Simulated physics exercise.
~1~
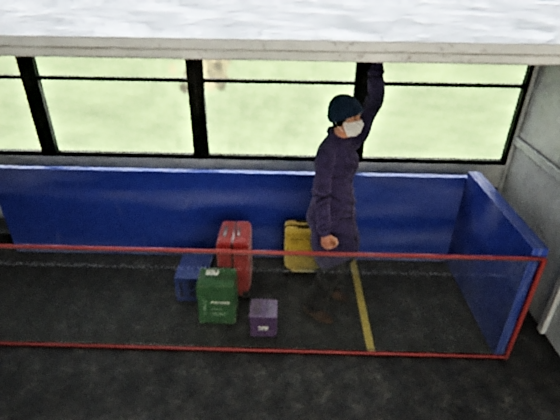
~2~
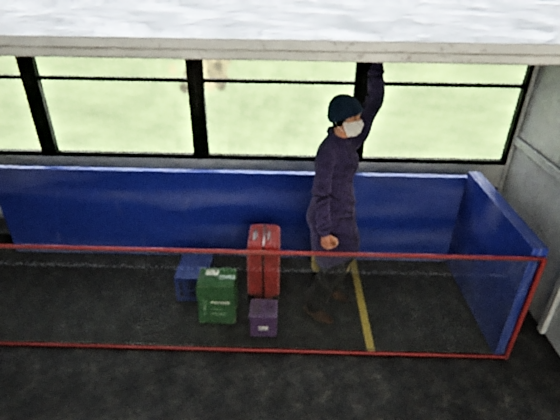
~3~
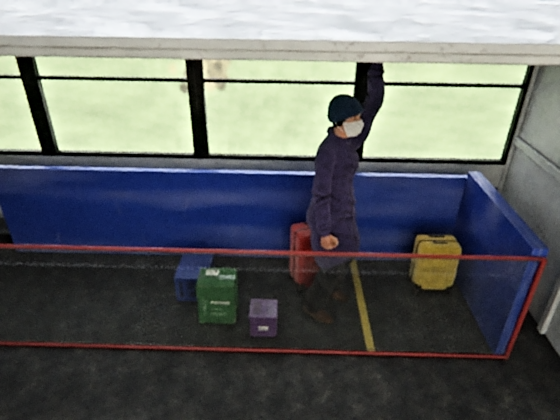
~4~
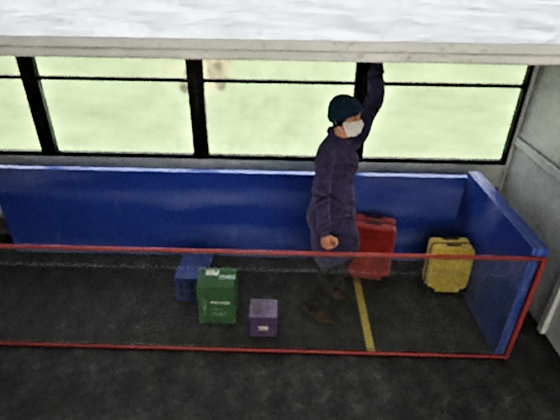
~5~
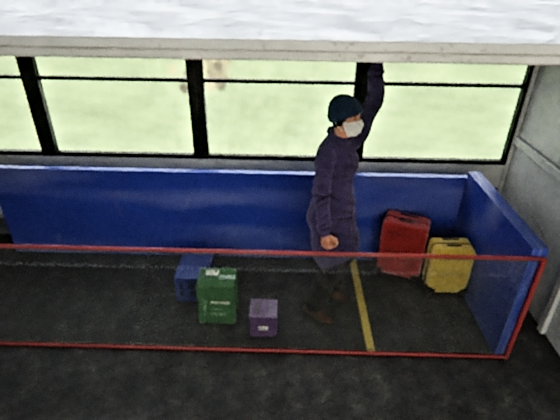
The red and yellow cases slide right past the yellow line while three items stay put.
